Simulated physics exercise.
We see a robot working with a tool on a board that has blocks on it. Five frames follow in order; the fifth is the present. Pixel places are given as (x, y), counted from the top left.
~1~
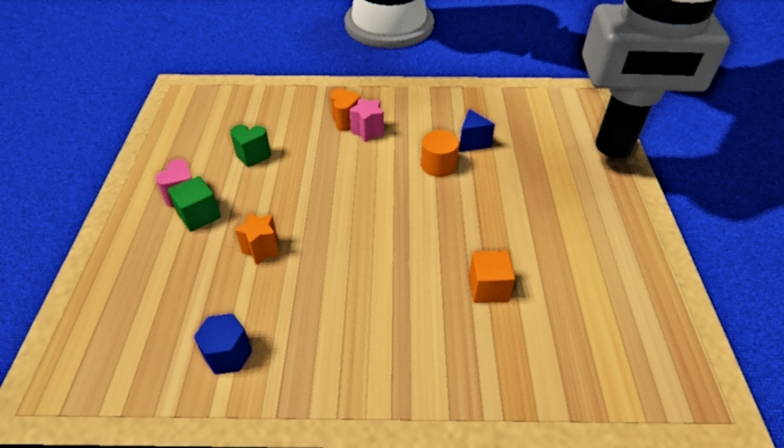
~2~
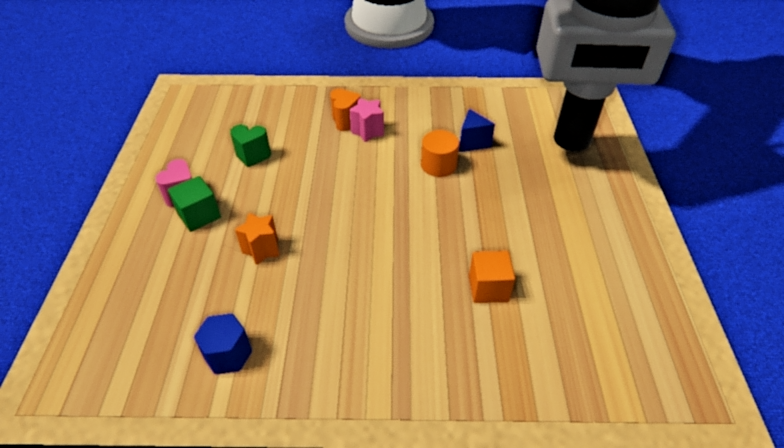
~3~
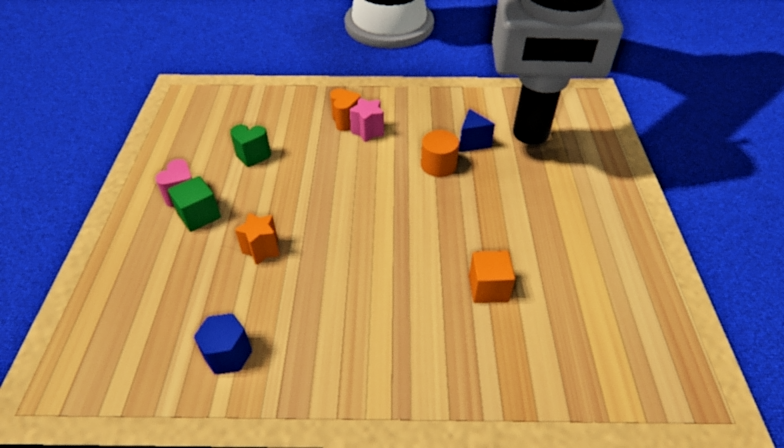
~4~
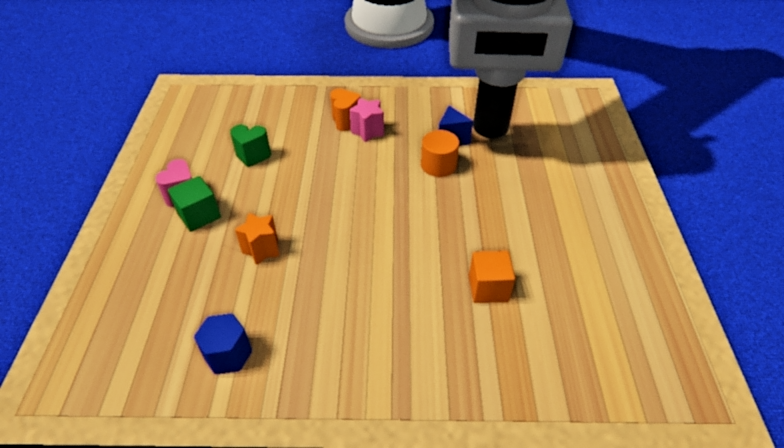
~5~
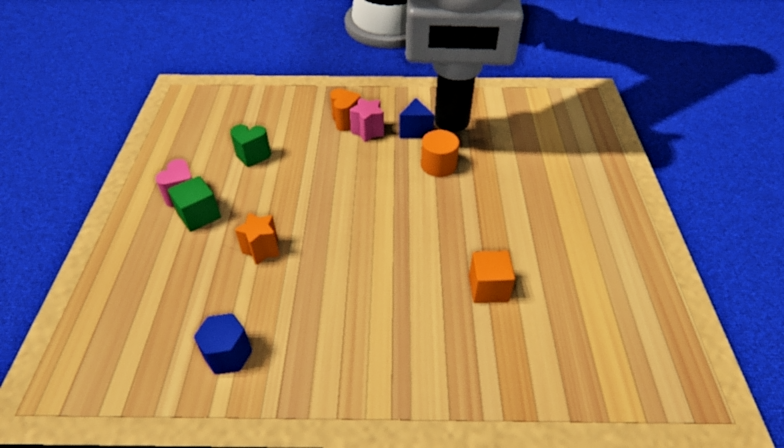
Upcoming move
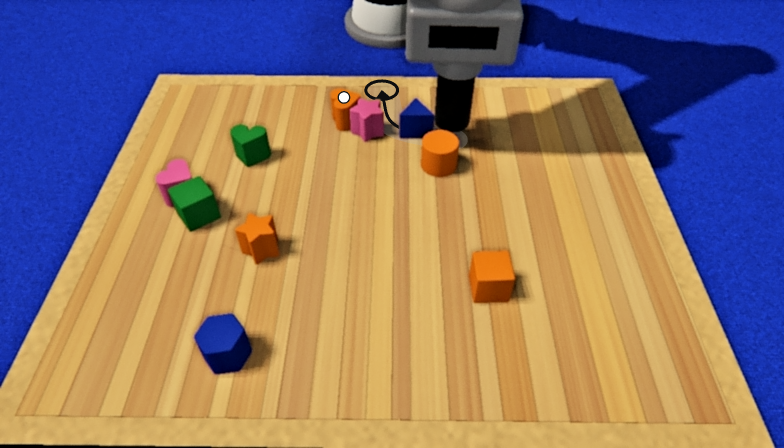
The video shows a robot arm's black tool moving left across a wooden board of colored blocks, reaching the blue triangular block and pushing it left, past the orange cylinder toward the pink star, while the other blocks stay still.
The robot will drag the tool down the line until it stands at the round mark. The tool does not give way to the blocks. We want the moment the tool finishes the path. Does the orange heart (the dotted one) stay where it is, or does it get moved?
By the last moment of the path, the orange heart has shifted.
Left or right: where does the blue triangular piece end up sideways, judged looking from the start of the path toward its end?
It's pushed left.
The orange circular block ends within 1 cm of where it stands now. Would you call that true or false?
The statement is true.
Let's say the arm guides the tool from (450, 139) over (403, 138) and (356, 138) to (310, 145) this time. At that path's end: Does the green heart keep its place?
I believe so.
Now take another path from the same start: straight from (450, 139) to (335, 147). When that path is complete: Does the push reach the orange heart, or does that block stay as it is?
Here the orange heart moves off its spot.
The line goes from (450, 139) through (410, 131) and (386, 113) to (382, 90); the dot is on the orange heart.
The first path, step by step. One third of the way, tool at (410, 115); orange heart at (326, 94); pink star at (348, 102); blue triangular piece at (379, 98), turned 15° clockwise.
Two thirds of the way, tool at (386, 96); orange heart at (307, 93), turned 30° anticlockwise; pink star at (335, 95), turned 40° anticlockwise; blue triangular piece at (359, 86), turned 30° clockwise.
At the end, tool at (382, 74); orange heart at (306, 93), turned 30° anticlockwise; pink star at (335, 94), turned 40° anticlockwise; blue triangular piece at (357, 81); orange circular block unmoved.
